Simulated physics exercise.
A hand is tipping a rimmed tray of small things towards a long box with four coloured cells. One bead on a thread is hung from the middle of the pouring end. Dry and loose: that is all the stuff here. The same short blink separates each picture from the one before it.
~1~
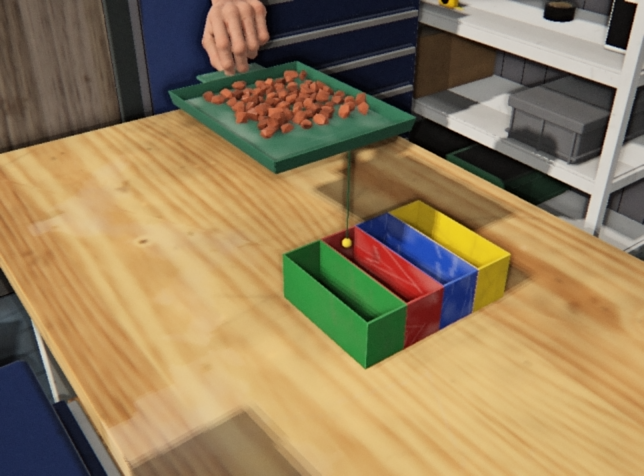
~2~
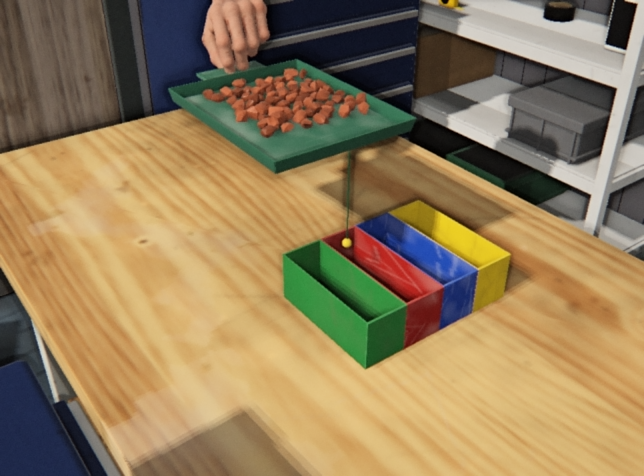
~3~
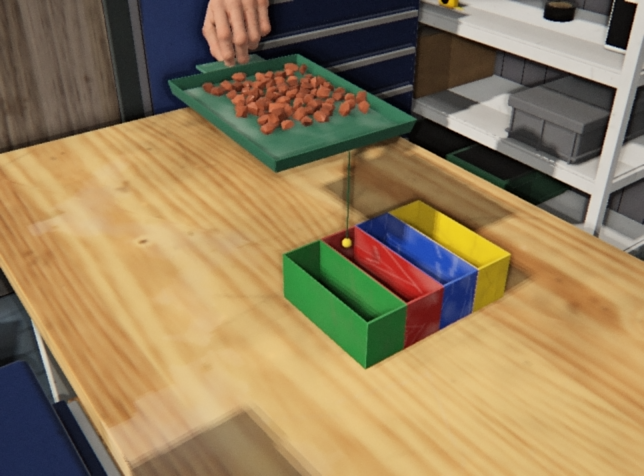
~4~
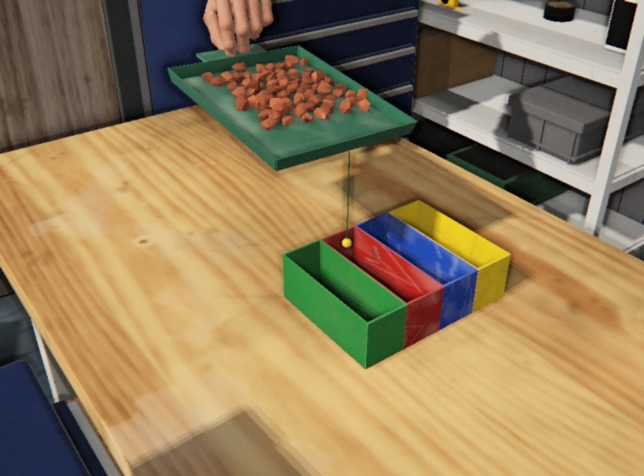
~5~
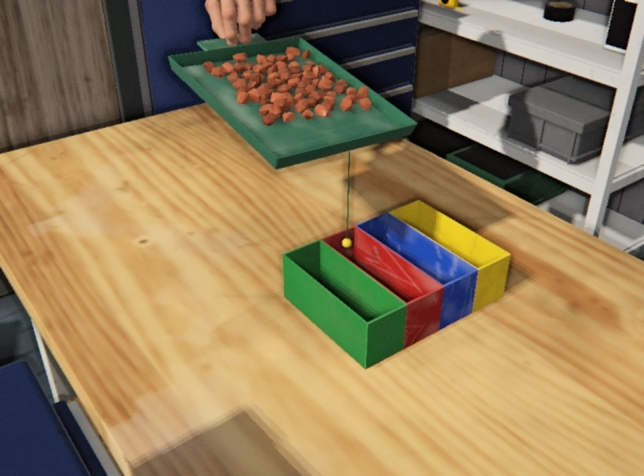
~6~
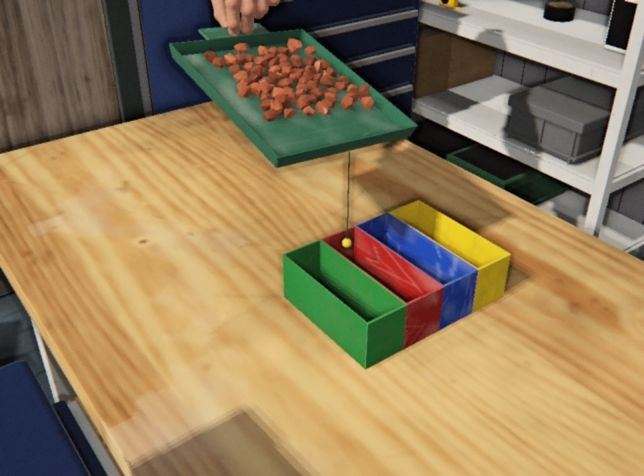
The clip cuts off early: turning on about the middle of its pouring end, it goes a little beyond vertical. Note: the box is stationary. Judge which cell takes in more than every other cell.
The blue cell takes in the most.
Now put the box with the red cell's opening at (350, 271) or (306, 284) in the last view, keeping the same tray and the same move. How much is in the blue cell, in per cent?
30 %, then 10 %.
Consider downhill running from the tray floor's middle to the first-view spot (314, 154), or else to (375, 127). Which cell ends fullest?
First aim: Green. Second aim: The blue cell.
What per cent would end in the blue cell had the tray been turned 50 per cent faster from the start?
It would be close to 60 per cent.
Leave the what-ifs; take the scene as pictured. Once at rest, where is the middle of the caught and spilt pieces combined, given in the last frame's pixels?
Resting centre, last picture - approx. (419, 289).
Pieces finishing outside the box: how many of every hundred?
0 %.
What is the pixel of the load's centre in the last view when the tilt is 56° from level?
Look about (368, 107) in the last picture.
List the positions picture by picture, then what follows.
In the first frame, corners of the pouring end at (276, 160) and (412, 117), level; middle of the load at (292, 100), bits of crushed brick; bead on its thread at (347, 243); green cell at (386, 332); red cell at (423, 313); blue cell at (458, 296); yellow cell at (491, 279).
In the second frame, corners of the pouring end at (276, 160) and (412, 118), level; middle of the load at (292, 99).
In the third frame, corners of the pouring end at (276, 159) and (412, 119), tipped barely, lowest at the right corner; middle of the load at (292, 95).
In the fourth frame, corners of the pouring end at (277, 157) and (413, 121), tipped a little, lowest at the right corner; middle of the load at (293, 89).
In the fifth frame, corners of the pouring end at (278, 156) and (413, 122), tipped a little, lowest at the right corner; middle of the load at (294, 83).
In the sixth frame, corners of the pouring end at (279, 155) and (413, 124), tipped a little, lowest at the right corner; middle of the load at (295, 78); green cell at (386, 332); red cell at (423, 313); blue cell at (458, 296); yellow cell at (491, 279).
Soon after the last picture, tray tipped steeply; nearly all on the tray; a stray few falling or outside the box.
A little later, tray tipped right over; about a third on the tray; about a quarter in the blue cell; a small part in the red cell; a small part in the yellow cell; about a quarter falling or outside the box.
Later still, tray tipped past a quarter turn; about half in the blue cell; about a quarter in the yellow cell; about a quarter in the red cell; a stray few in the green cell; a stray few falling or outside the box.
At rest, tray tipped past a quarter turn; about half in the blue cell; about a quarter in the yellow cell; about a quarter in the red cell; a stray few in the green cell; a stray few outside the box.
